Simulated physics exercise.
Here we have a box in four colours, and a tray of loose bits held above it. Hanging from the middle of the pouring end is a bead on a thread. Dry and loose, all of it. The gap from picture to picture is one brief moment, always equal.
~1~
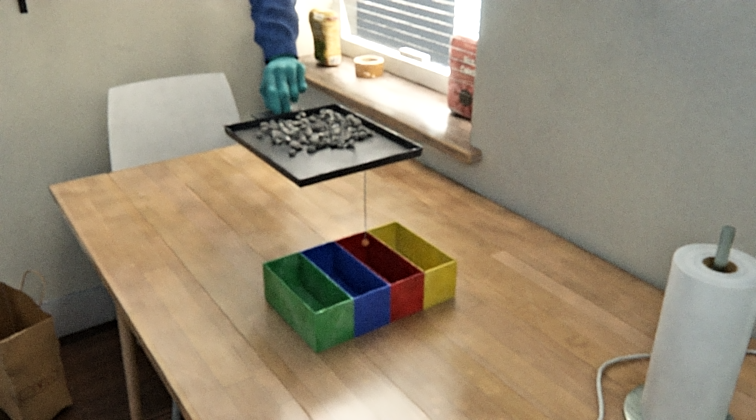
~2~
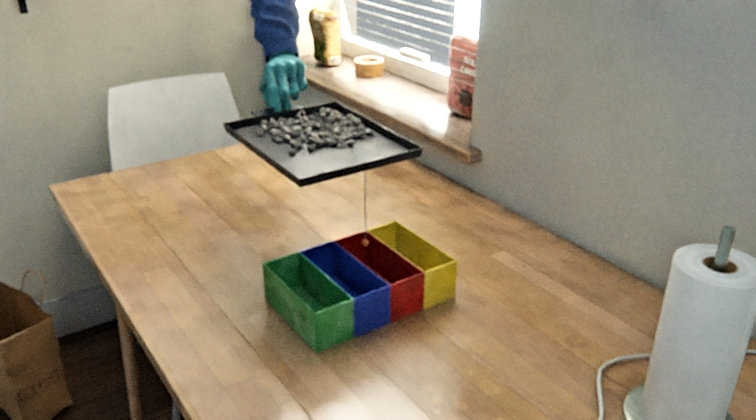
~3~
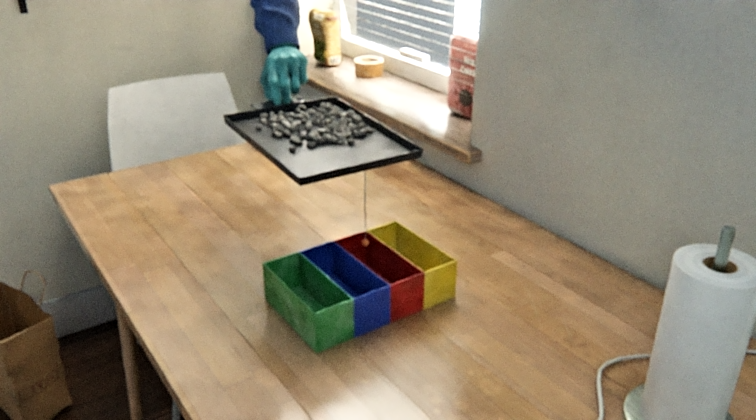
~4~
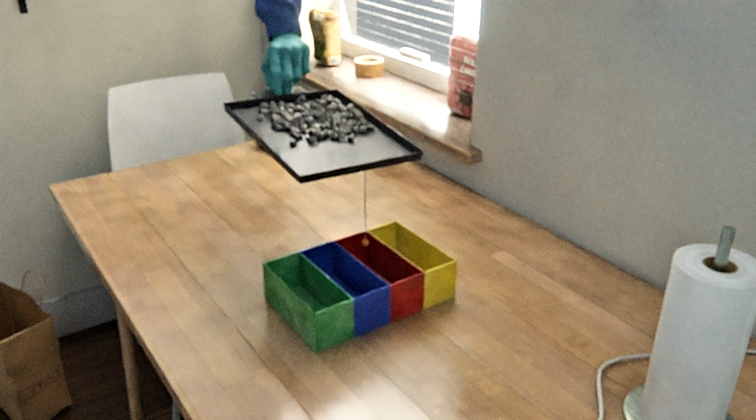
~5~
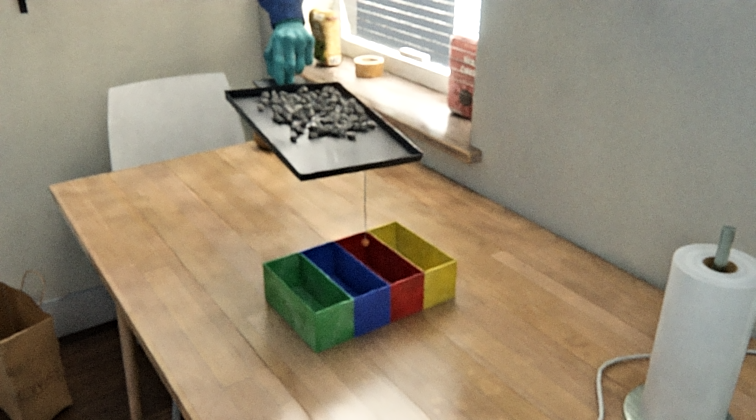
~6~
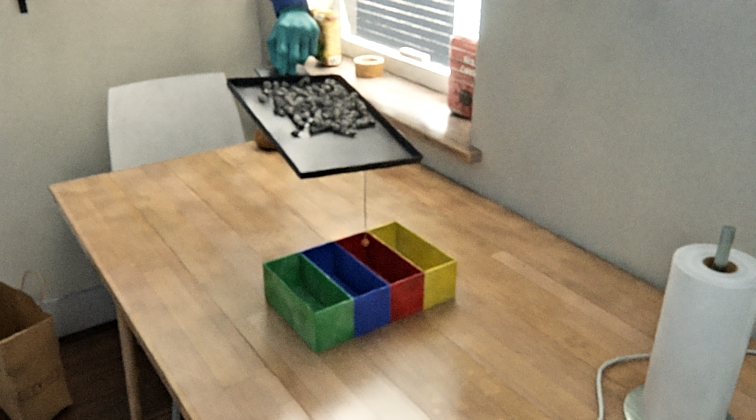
At the start, a gloved hand holds the far edge of a black tray of dark gravel above a box with green, blue, red and yellow cells. The hand then raises that edge, gradually at first and then more clearly, tilting the tray toward its right corner while the box stays still.
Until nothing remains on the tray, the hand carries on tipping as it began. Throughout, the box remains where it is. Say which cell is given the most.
The yellow cell is given the most.
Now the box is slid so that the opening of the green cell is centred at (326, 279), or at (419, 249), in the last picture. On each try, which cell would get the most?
First try: The yellow cell; second try: The green cell.
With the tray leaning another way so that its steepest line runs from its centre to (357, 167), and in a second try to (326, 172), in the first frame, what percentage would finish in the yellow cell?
30 % and 0 %.
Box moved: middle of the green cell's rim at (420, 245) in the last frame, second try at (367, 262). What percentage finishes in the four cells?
About 90 in a hundred, then about 100 in a hundred.
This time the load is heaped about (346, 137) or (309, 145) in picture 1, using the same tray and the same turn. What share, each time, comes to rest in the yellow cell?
Shares: 70 % for the first, 60 % for the second.
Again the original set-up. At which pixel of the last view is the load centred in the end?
Close to (425, 280) in the last view.
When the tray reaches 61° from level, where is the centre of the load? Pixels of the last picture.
In the last view the centre sits at roughly (398, 147).
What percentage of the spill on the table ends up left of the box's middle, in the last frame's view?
Around 0 per cent, I reckon.
Just after the last frame, tray tipped steeply; almost all on the tray; about a tenth falling or outside the box.
A moment on, tray tipped past a quarter turn; roughly a quarter on the tray; roughly half in the yellow cell; about a tenth in the red cell; roughly a third falling or outside the box.
Further on, tray tipped past a quarter turn; roughly two thirds in the yellow cell; about a tenth in the red cell; roughly a third falling or outside the box.
When it is over, tray tipped past a quarter turn; roughly two thirds in the yellow cell; about a tenth in the red cell; not one in the green cell; not one in the blue cell; roughly a third outside the box.
